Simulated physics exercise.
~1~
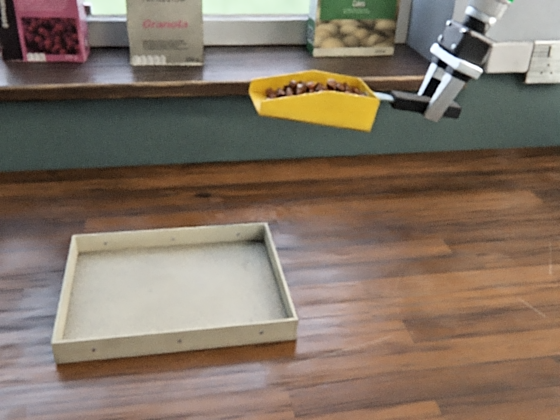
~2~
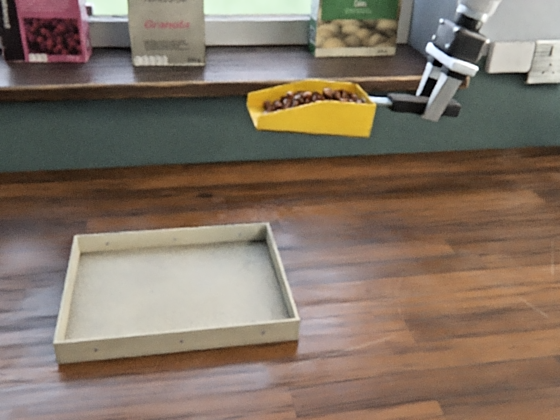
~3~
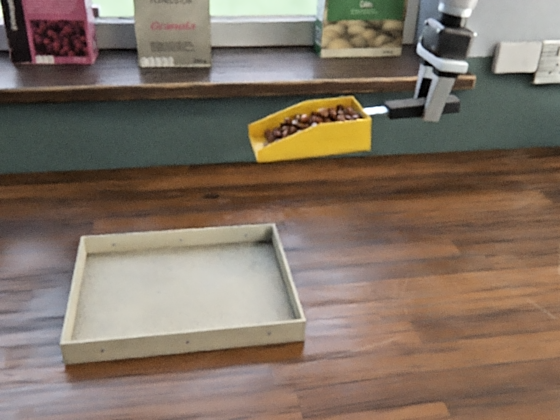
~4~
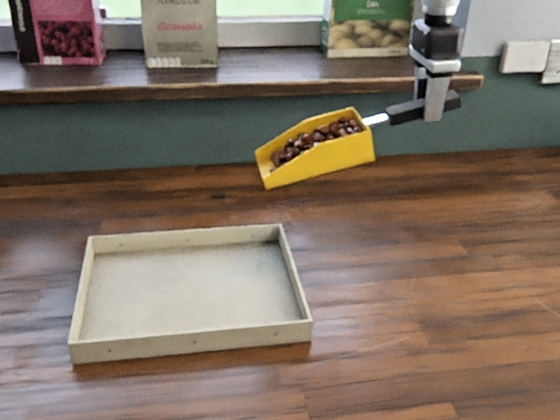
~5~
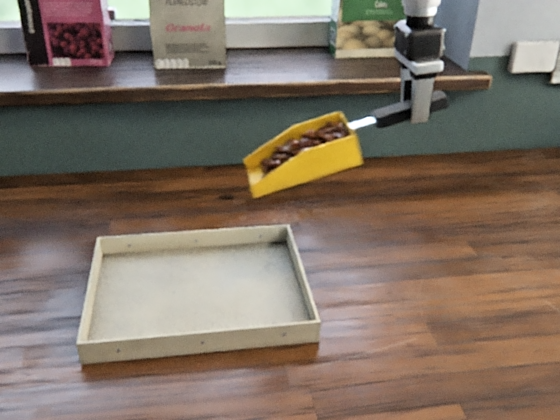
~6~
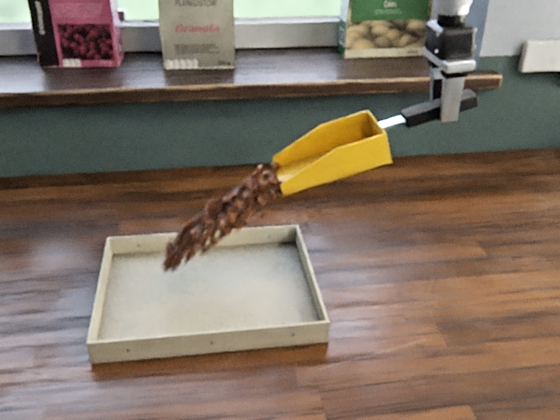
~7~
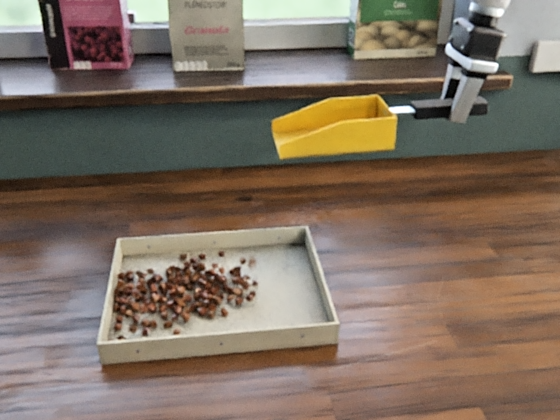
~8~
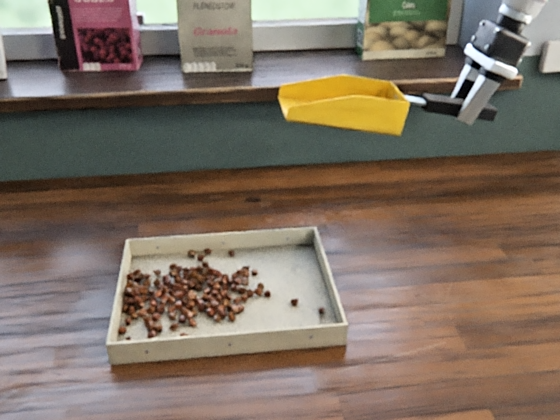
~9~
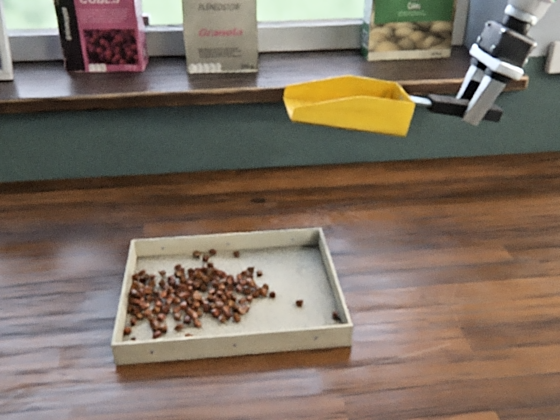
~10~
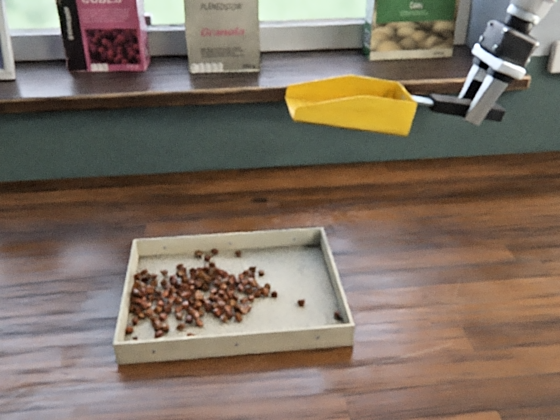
A robot arm at the upper right holds a yellow scoop of reddish-brown pellets above a dark wooden counter, seen from the front and slightly above. A shallow, pale rectangular tray sits on the counter at the left, and packets stand on a windowsill behind. The arm lowers the scoop and tips its open end down to the left. The pellets slide out in a stream and fall into the tray. The arm then tilts the emptied scoop back up, raises it and holds still, leaving the pellets scattered mostly across the tray's left and middle.
